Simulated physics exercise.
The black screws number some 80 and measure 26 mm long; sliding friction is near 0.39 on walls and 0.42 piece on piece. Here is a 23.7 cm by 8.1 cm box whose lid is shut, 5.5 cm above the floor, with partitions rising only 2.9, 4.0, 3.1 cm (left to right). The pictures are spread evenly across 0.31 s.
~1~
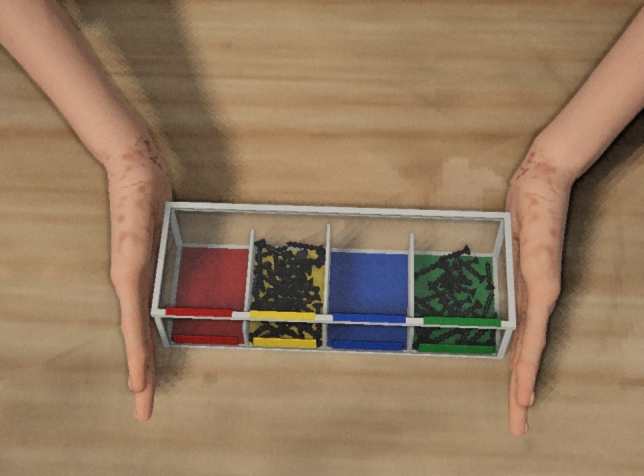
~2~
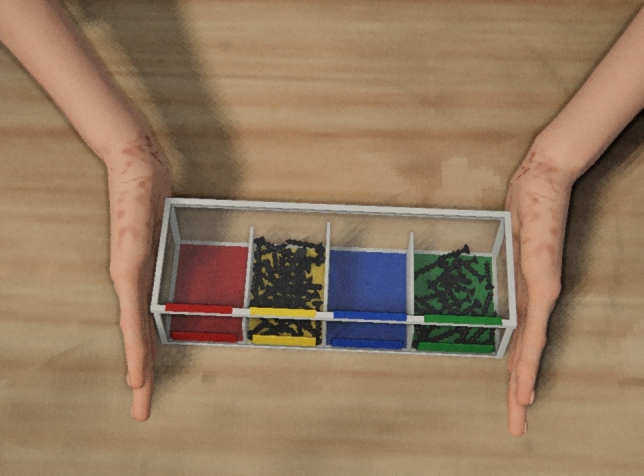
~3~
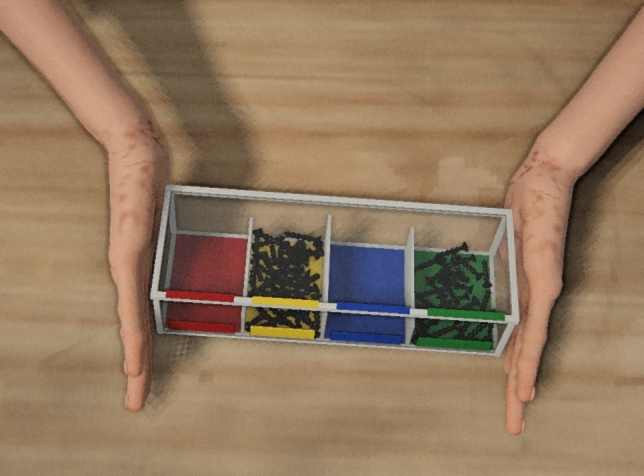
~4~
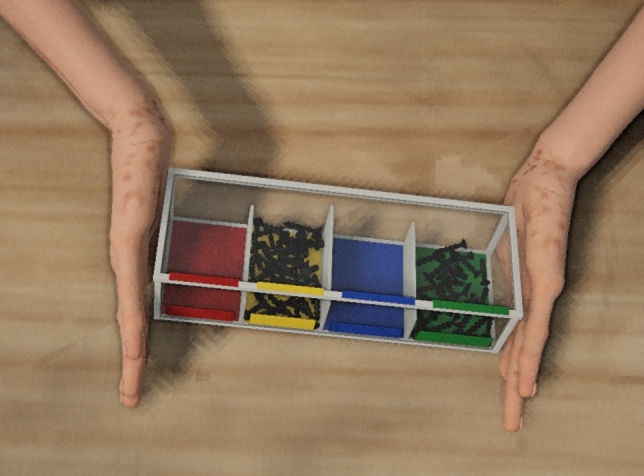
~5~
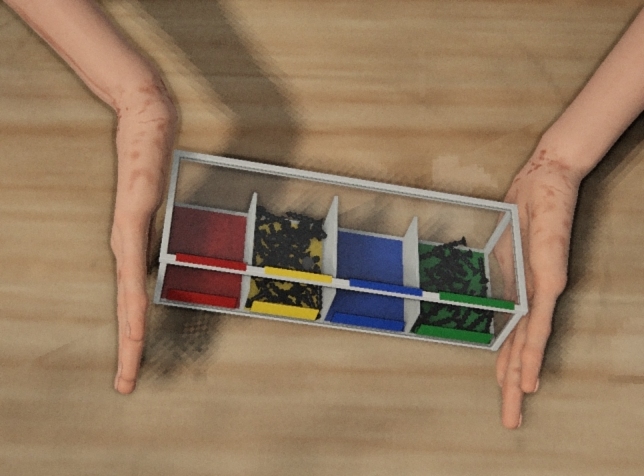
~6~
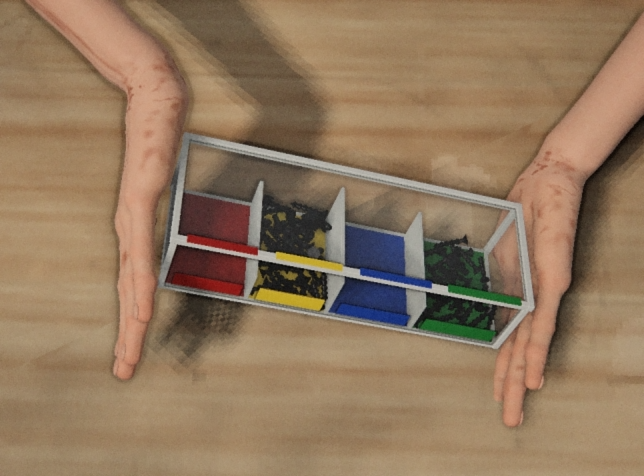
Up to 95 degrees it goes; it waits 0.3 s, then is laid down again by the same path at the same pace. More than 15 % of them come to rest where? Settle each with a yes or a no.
Red: Misses the mark, blue: Misses the mark, green: Passes the mark, yellow: Passes the mark.
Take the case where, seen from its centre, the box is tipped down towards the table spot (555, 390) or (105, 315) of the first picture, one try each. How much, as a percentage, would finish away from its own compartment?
Estimate: Some 10 % and some 70 % respectively.
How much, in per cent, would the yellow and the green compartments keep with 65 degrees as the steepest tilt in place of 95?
Yellow 65 %, green 35 %.
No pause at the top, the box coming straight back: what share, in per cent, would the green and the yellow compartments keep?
In per cent: Green 45, yellow 50.
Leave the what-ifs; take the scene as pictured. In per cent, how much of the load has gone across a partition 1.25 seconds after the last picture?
Value: Close to 10 %.
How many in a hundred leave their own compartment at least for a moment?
Close to 10 percent.
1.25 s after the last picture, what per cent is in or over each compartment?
Shares - red: 0; blue: 5; green: 40; yellow: 55.
Then, 1.25 s after the last picture, tilt 95 degrees; blue 5 %, green 40 %, yellow 55 %.
Then, 2.09 s after the last picture, tilt 47 degrees; green 50 %, yellow 50 %.
Then, 2.94 s after the last picture, tilt 0 degrees; green 50 %, yellow 50 %.
In the end, red 0 %, blue 0 %, green 50 %, yellow 50 %.
